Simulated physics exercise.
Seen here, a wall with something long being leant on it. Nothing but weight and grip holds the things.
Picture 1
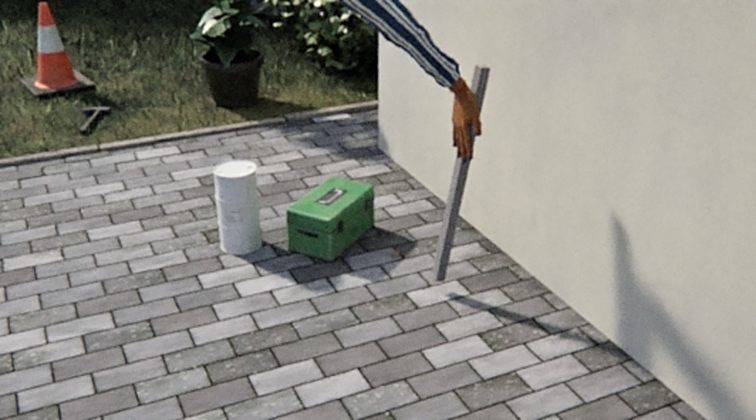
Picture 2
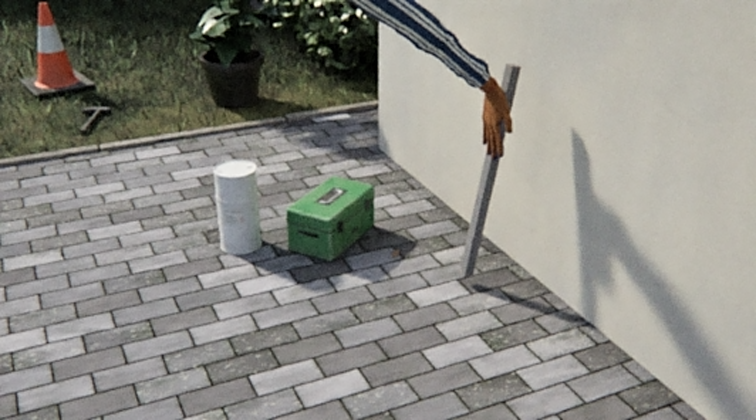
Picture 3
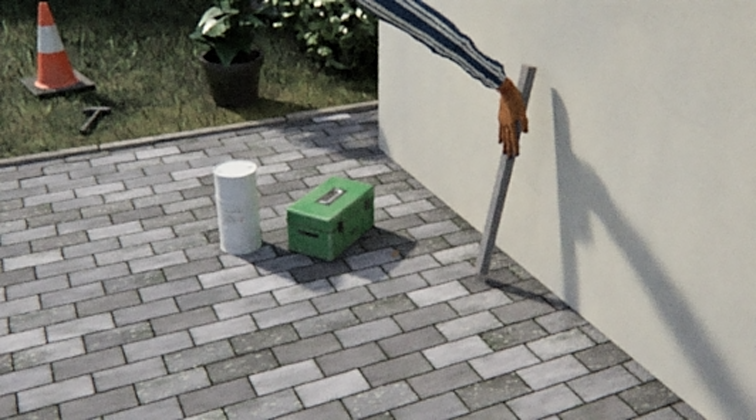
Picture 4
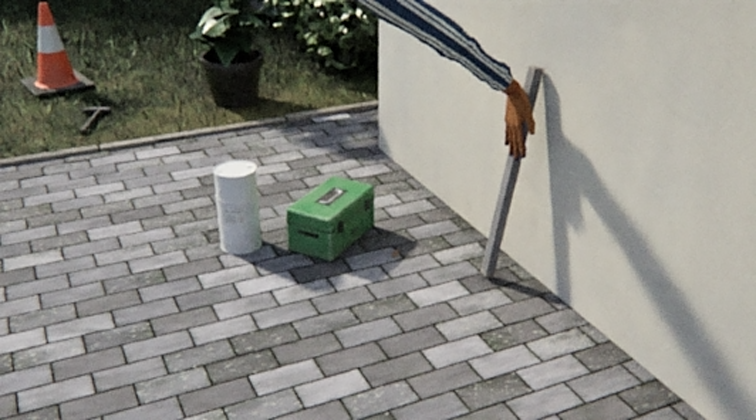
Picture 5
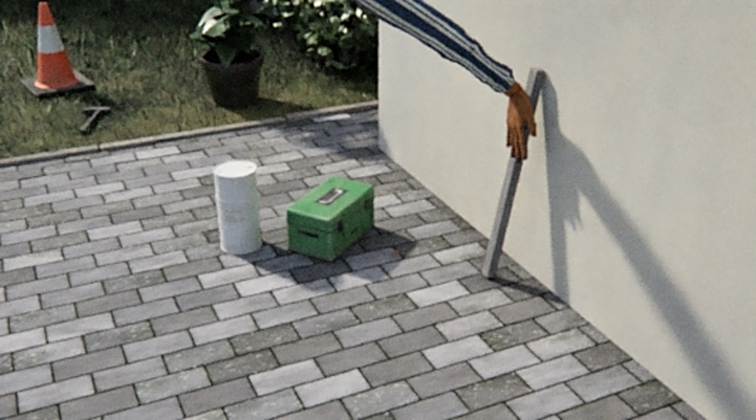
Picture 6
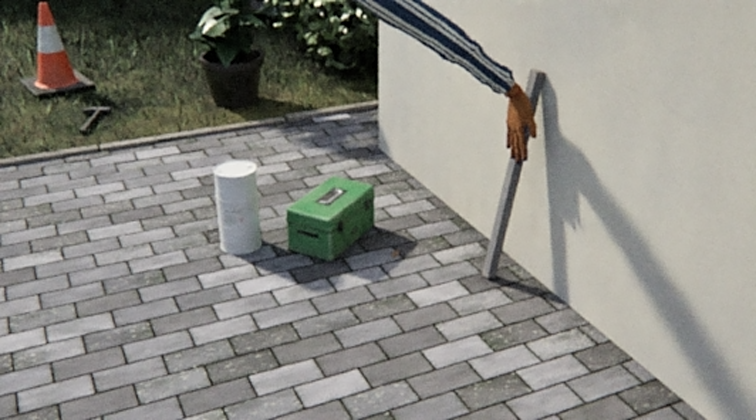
Orange-gloved hand in a striped sleeve moving a grey pole rightward and leaning it on a pale wall, still holding it.
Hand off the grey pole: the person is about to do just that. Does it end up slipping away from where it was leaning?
No, it keeps leaning.
Then, 0.40 s on from there, no change.
Then, 0.90 s on from there, grey pole resting near (512, 179).
In the end, all 3 unmoved. At the end, from the last picture's camera, grey pole near (512, 179). The pole holds.
